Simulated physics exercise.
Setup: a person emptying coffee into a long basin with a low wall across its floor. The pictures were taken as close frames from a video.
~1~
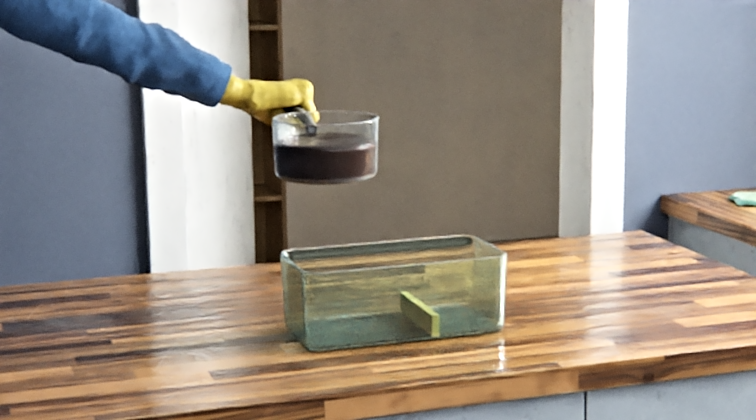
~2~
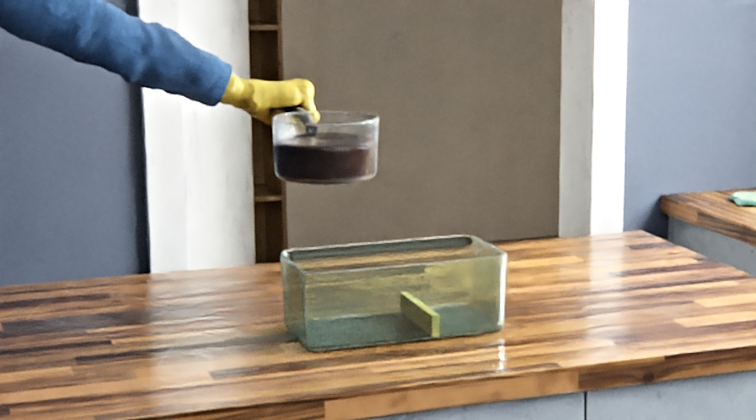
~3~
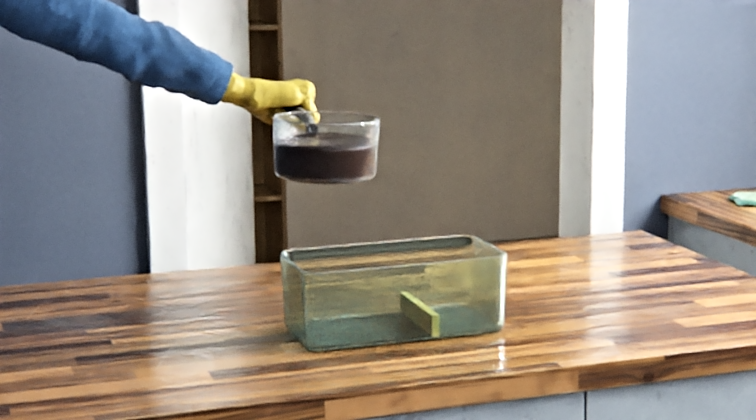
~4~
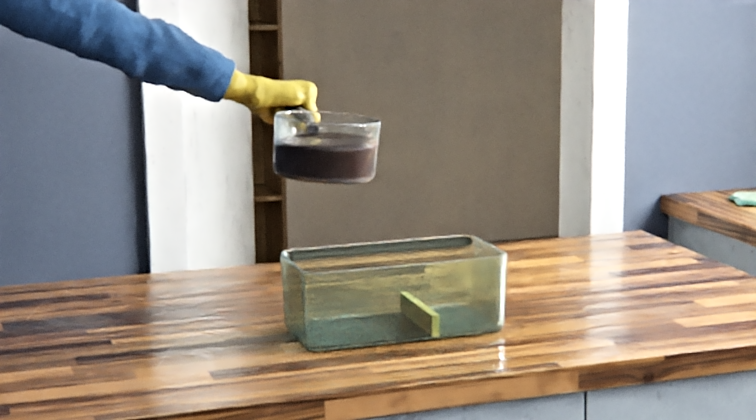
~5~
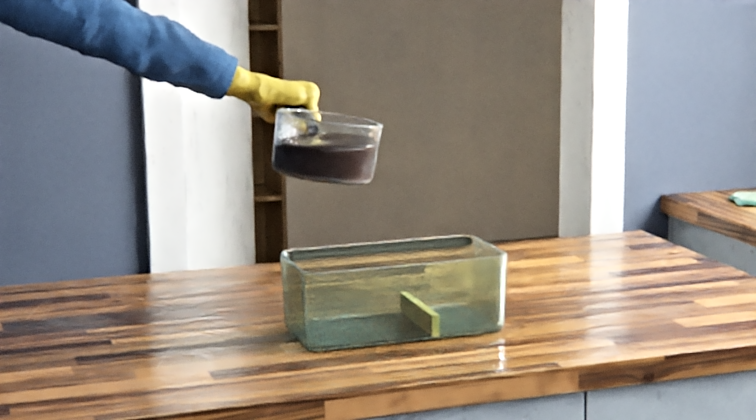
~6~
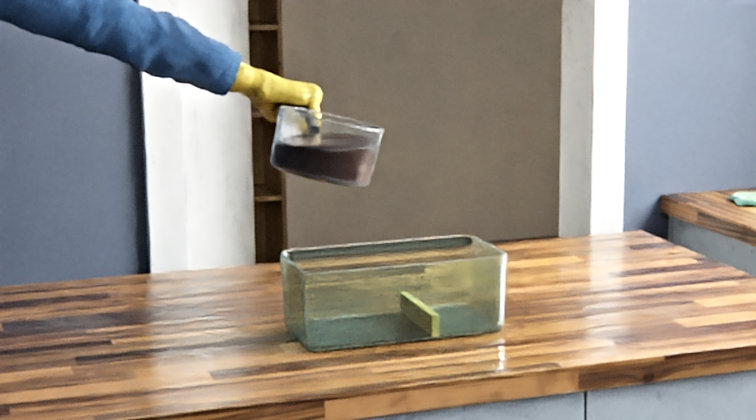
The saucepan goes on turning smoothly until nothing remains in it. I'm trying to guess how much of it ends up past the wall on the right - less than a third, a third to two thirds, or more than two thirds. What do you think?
I'd put the amount right of the wall between the two marks of a third and two thirds.
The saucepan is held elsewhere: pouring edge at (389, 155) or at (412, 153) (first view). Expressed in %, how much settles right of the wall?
The first start gives some 60 %, the second some 65 %.
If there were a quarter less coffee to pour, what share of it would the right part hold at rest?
It would be somewhere near 45 %.
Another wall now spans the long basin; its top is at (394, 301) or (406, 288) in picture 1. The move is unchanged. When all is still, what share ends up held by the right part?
90 % then 70 %, approximately.
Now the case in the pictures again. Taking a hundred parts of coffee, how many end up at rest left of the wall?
That works out to roughly 45 percent.
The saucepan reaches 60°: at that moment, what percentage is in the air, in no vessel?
I'd reckon some 20 per cent.
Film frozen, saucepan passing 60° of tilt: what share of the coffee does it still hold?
Near 75 %.
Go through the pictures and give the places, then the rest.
In the first frame, it leans 0°; its right rim is at (375, 117); the coffee meets the walls at (276, 143) and (372, 137); the long basin's rim runs from (292, 264) to (490, 246); the wall's top is at (419, 304).
In the second frame, it leans 1°; its right rim is at (375, 117); the coffee meets the walls at (277, 143) and (372, 137).
In the third frame, it leans 2°; its right rim is at (376, 119); the coffee meets the walls at (277, 143) and (372, 137).
In the fourth frame, it leans 5°; its right rim is at (377, 121); the coffee meets the walls at (277, 143) and (372, 138).
In the fifth frame, it leans 9°; its right rim is at (378, 125); the coffee meets the walls at (277, 142) and (373, 138).
In the sixth frame, it leans 14°; its right rim is at (380, 130); the coffee meets the walls at (276, 143) and (374, 139).
A moment on, the saucepan is tipped part way and 75 per cent is still to pour, 2 is left of the wall and 1 right of it.
Next, the saucepan is tipped on its side and 24 per cent is still to pour, 12 is left of the wall and 47 right of it.
Then the saucepan is tipped on its side and 5 per cent is still to pour, 38 is left of the wall and 53 right of it.
Later the saucepan is tipped on its side and 1 per cent is still to pour, 45 is left of the wall and 52 right of it.
At rest 47 per cent lies left of the wall, 52 right of it and 1 outside.
